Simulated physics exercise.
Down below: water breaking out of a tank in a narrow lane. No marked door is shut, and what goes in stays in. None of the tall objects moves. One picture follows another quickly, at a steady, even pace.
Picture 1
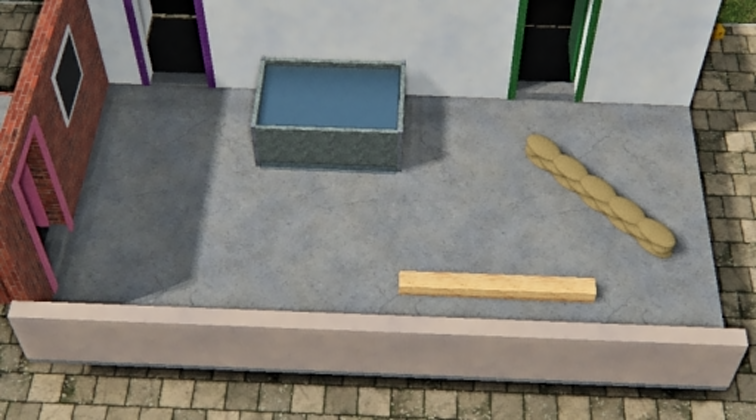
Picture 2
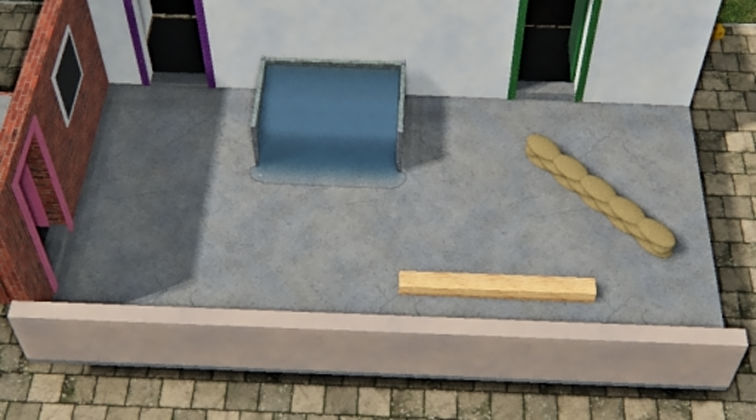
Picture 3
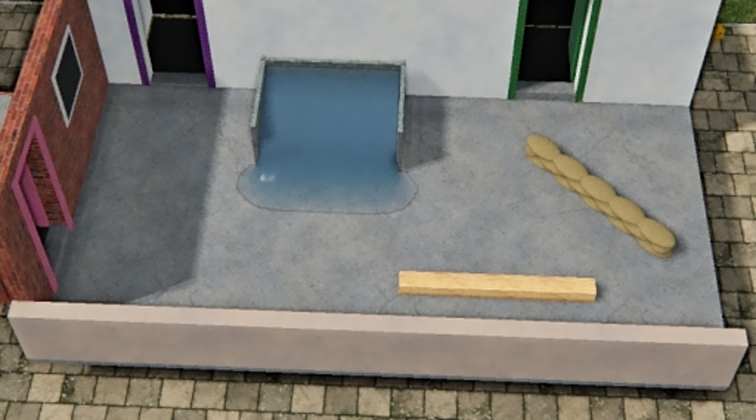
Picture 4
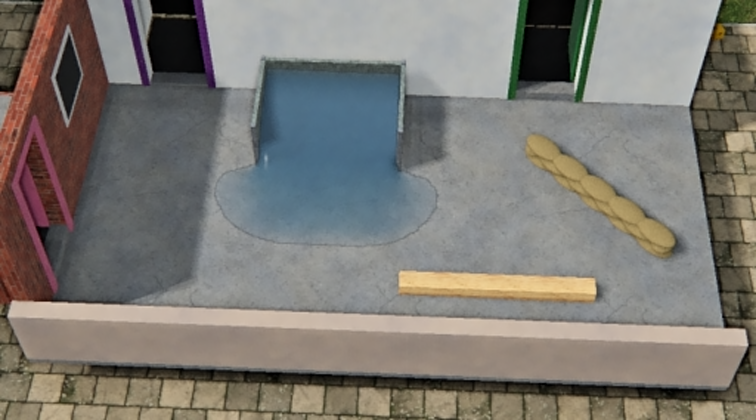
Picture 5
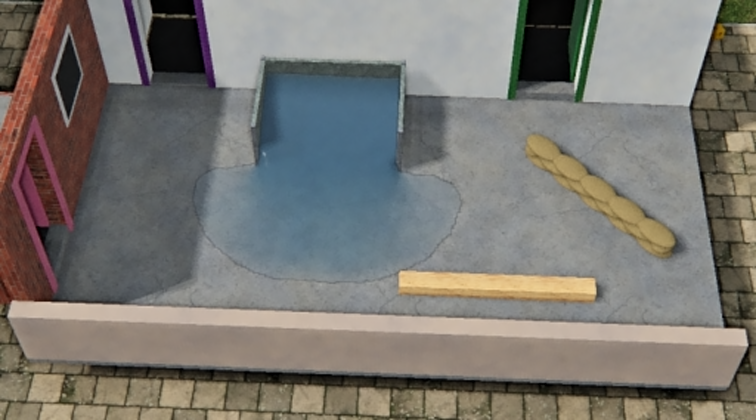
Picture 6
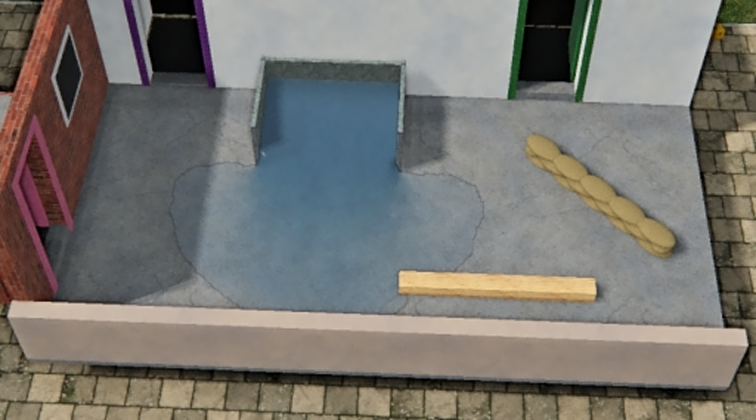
A grey stone tank of blue water stands against the white back wall of a grey paved yard, seen from above by a still camera. A purple-framed doorway is at left, a green one at right, a pink one in the red brick side wall, with a tan segmented roll and pale beam on the ground. The tank's front opens and water pours forward, spreading in a widening rounded pool past the beam's left end.
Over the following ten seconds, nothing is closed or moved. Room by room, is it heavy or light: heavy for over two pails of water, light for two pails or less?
Pink door: Never tops two buckets; purple door: Tops two buckets; green door: Never tops two buckets.
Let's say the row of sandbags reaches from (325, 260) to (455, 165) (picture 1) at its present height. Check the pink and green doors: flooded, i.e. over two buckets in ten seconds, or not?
The pink door passes that mark, the green door lets less in.
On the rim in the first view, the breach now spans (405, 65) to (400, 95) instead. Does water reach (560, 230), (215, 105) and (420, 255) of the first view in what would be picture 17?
Submerged, bone-dry, bone-dry.
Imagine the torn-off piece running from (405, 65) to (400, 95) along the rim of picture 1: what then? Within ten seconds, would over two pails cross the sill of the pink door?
Result: Pink door remains beneath it.
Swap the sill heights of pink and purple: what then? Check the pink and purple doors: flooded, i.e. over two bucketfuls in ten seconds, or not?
Taking them in turn, the pink door tops the mark while the purple door comes in under.
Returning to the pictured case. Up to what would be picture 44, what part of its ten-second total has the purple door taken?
By then roughly 40 percent of the ten-second total is in.
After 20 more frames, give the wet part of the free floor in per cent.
I'd say close to 60 per cent.
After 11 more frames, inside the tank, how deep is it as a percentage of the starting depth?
Roughly 18 percent.
A moment on, water covers 35 % of the floor; the pink door not reached, the purple door not reached, the green door not reached.
Next, water covers 45 % of the floor; the pink door wet at the sill, nothing in, the purple door not reached, the green door not reached.
Then, water covers 60 % of the floor; the pink door under two buckets in, the purple door not reached, the green door not reached.
Later, water covers 75 % of the floor; the pink door under two buckets in, the purple door over two buckets in, the green door not reached.
In the end, water covers 85 % of the floor; the pink door under two buckets in, the purple door far over two buckets in, the green door wet at the sill, nothing in.
